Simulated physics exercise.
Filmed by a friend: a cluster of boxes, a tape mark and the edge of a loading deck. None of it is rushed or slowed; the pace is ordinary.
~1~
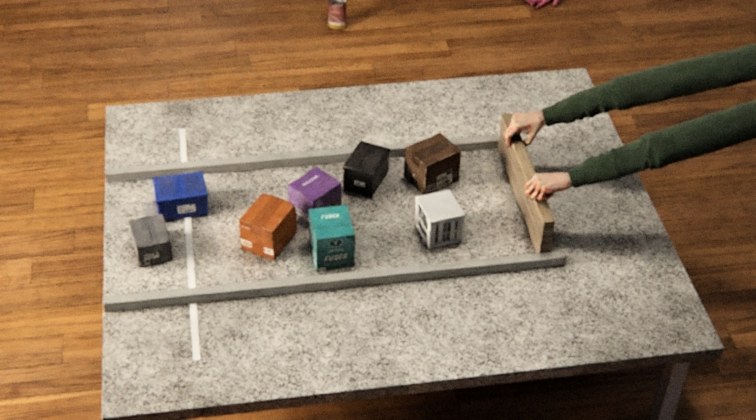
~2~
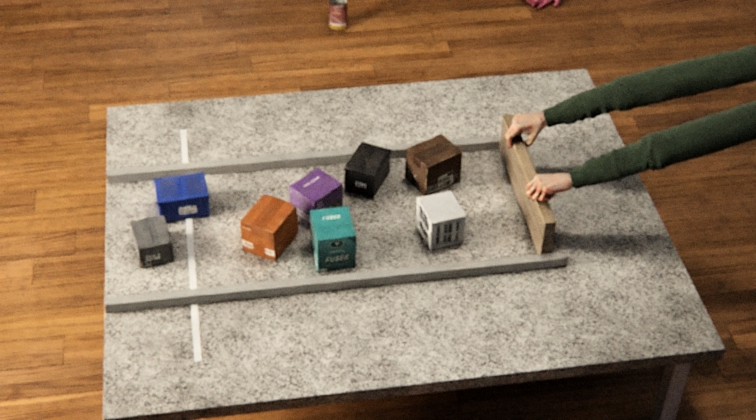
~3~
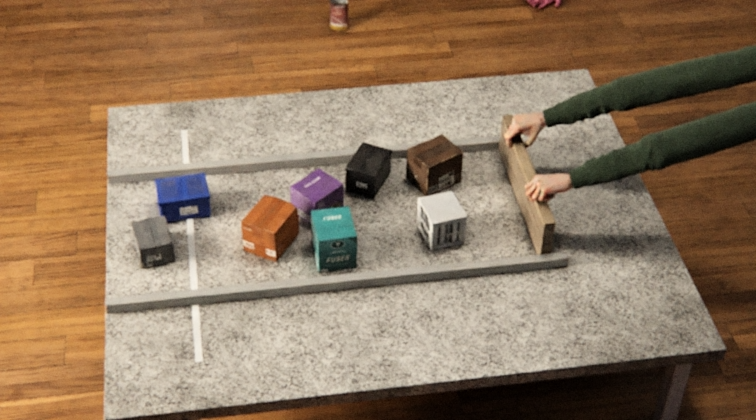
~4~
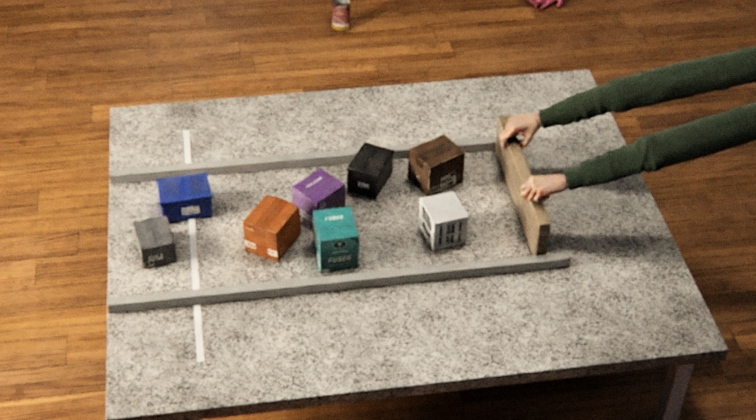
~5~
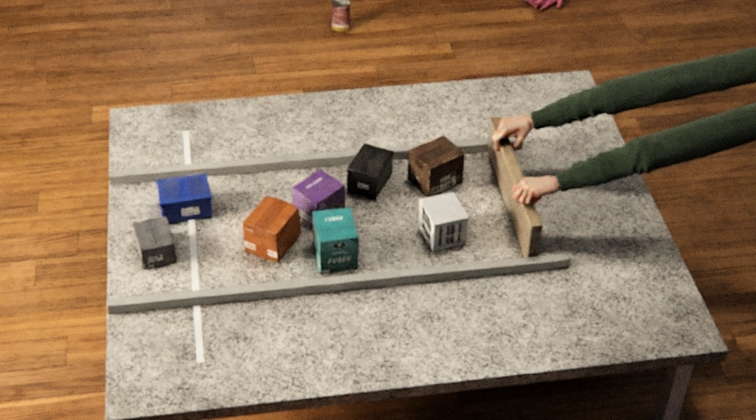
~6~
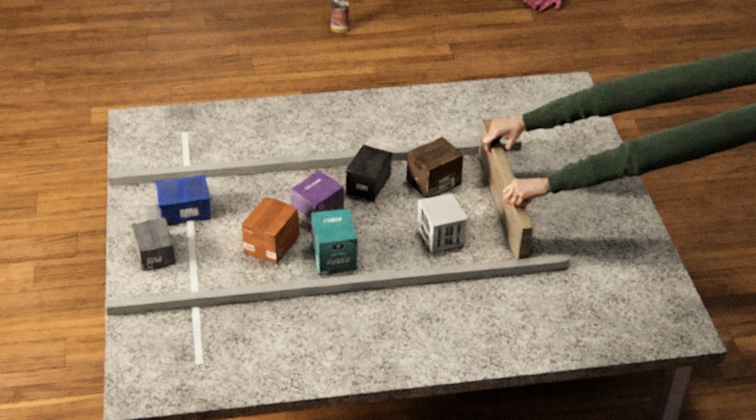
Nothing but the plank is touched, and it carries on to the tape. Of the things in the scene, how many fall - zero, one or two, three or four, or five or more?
Of those, one or two fall.
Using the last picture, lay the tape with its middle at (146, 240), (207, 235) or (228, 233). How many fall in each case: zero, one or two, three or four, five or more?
In the order of the places given: 5 or more; one or two; no fall at all.
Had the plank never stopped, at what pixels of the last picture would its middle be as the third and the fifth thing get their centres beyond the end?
The middle is near (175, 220) first and near (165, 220) after.
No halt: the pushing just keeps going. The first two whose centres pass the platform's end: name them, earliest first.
The blue tote goes first and the grey parcel follows.
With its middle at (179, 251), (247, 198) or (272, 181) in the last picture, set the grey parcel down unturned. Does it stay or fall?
It topples off, then topples off, then topples off.
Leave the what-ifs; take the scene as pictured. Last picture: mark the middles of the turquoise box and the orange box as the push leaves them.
Around (134, 261), then around (129, 226).
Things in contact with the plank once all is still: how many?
That number would be 3.
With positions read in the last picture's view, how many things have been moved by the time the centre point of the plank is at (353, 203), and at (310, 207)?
Counting first: 6, next 6.
Soon after, none off yet; grey parcel at rest near (154, 244); blue tote at rest near (184, 200); orange box at rest near (271, 230).
After that, none off yet; grey parcel at rest near (154, 244); blue tote at rest near (184, 200); orange box displaced about its own width near (243, 228).
And then, none off yet; grey parcel at rest near (153, 244); blue tote displaced about its own width near (146, 206); orange box displaced well along near (192, 220).
In the end, the number that fall off is one or two; gone, blue tote and grey parcel.
